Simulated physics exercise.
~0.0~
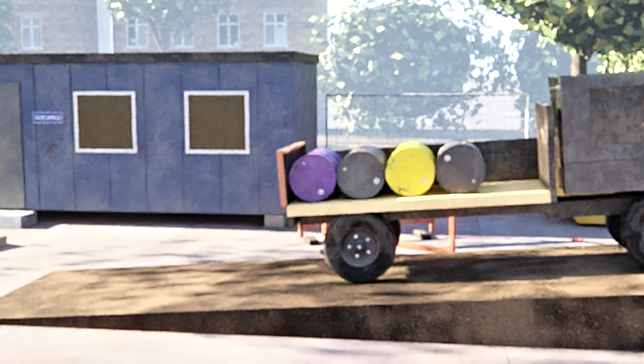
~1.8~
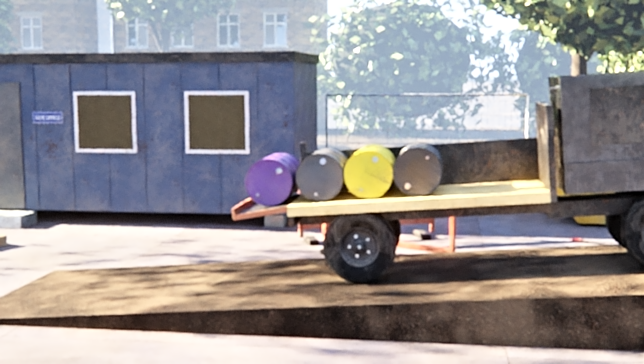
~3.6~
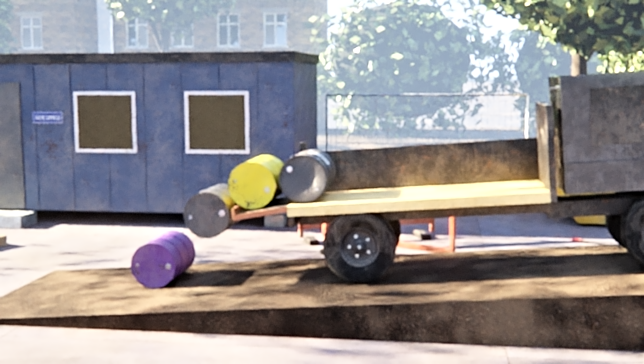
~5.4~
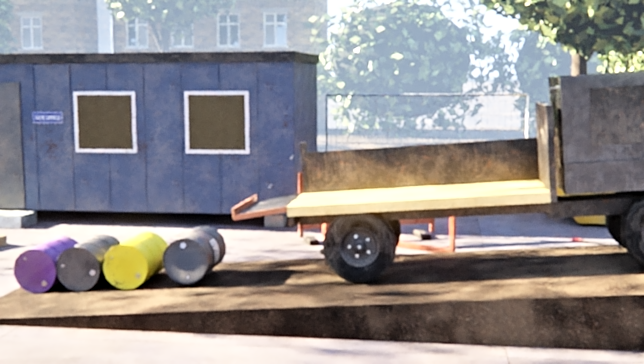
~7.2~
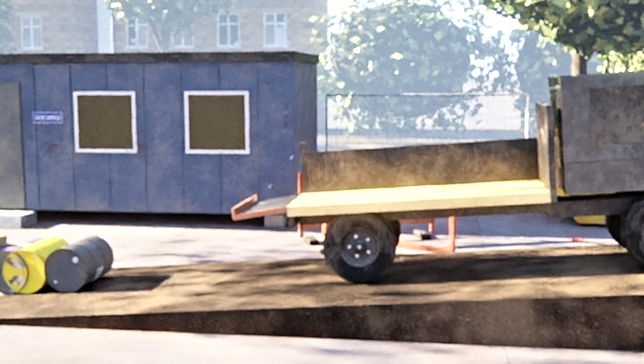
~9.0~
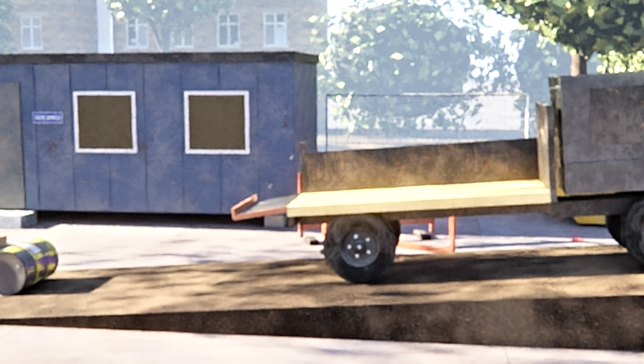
On sloping ground beside a blue cabin with two windows, a pickup stands with four drums lying in its open-sided bed, the purple one nearest the closed gate, then a dark one, the yellow one and another dark one. The gate drops outward and hangs slightly tilted, and the drums roll left after it. The purple drum crosses the gate and falls to the ground, followed by a dark drum, the yellow one and the last dark one. All four roll on down the slope to the left, leaving the bed empty, with drums bunched at the left edge.
